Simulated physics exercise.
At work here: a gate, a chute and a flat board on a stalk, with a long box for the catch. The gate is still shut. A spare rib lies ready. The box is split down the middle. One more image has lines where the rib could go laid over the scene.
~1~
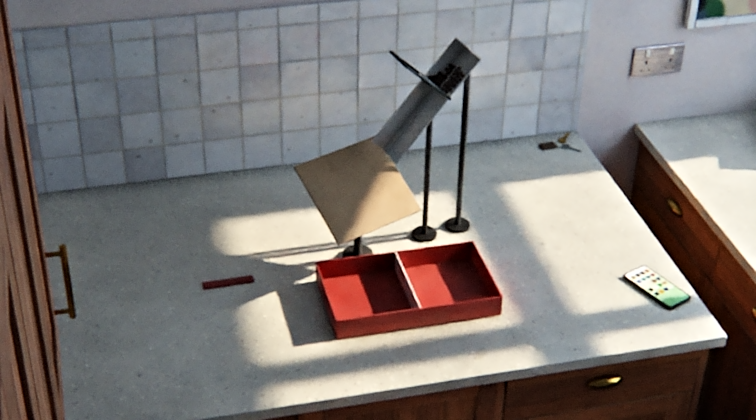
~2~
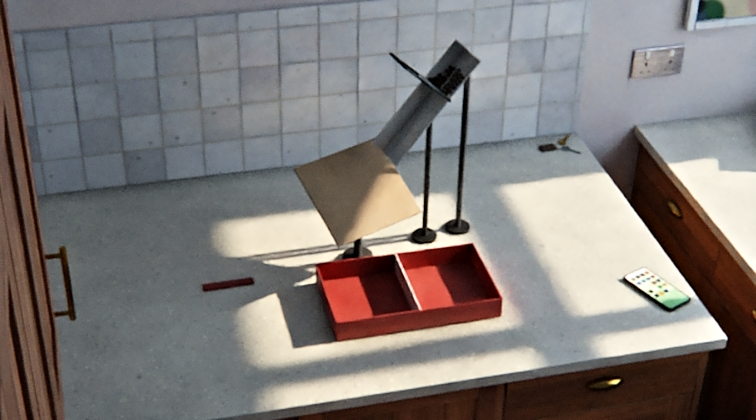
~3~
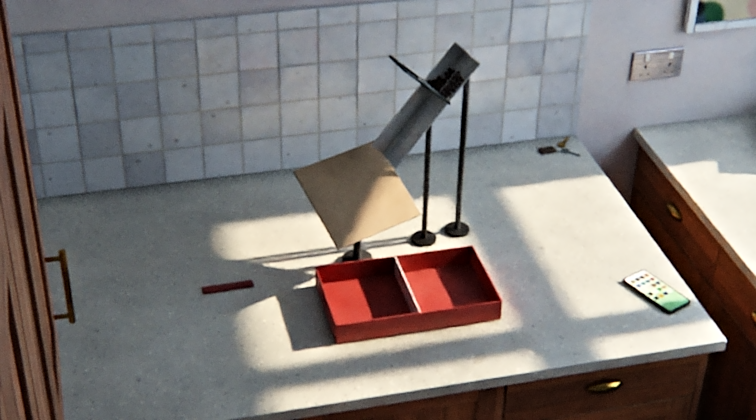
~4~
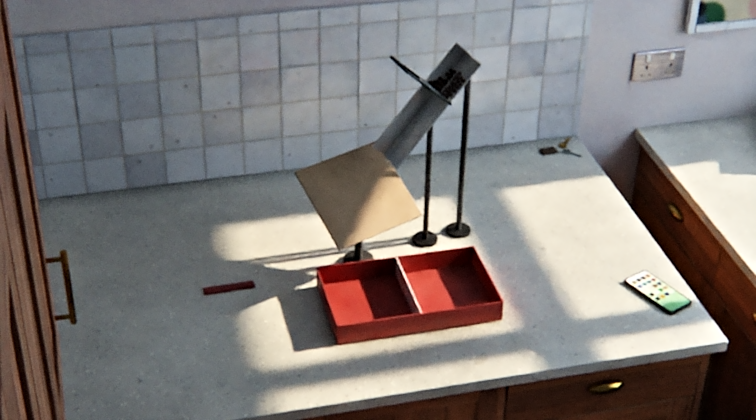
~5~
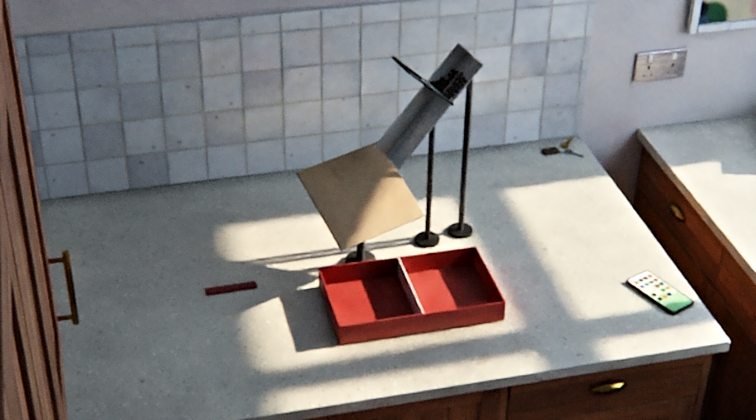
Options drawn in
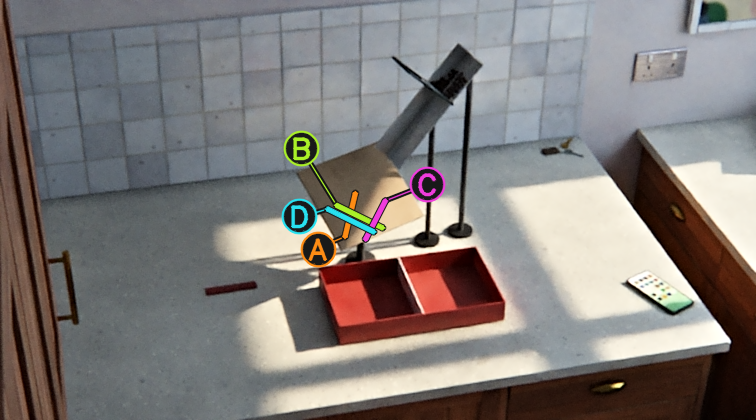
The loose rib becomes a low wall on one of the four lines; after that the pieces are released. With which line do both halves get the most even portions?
Line D.
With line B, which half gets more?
More lands on the right.
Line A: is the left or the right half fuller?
The left half.
On the marked copy, line A from (355, 193) to (345, 236); line B from (336, 205) to (382, 227); line C from (385, 200) to (365, 239); line D from (327, 209) to (373, 231).
For line A, of what is caught, most in the left half, about a quarter in the right.
For line B, of what is caught, a small part in the left half, nearly all in the right.
For line C, of what is caught, most in the left half, a small part in the right.
For line D, of what is caught, about a third in the left half, about two thirds in the right.
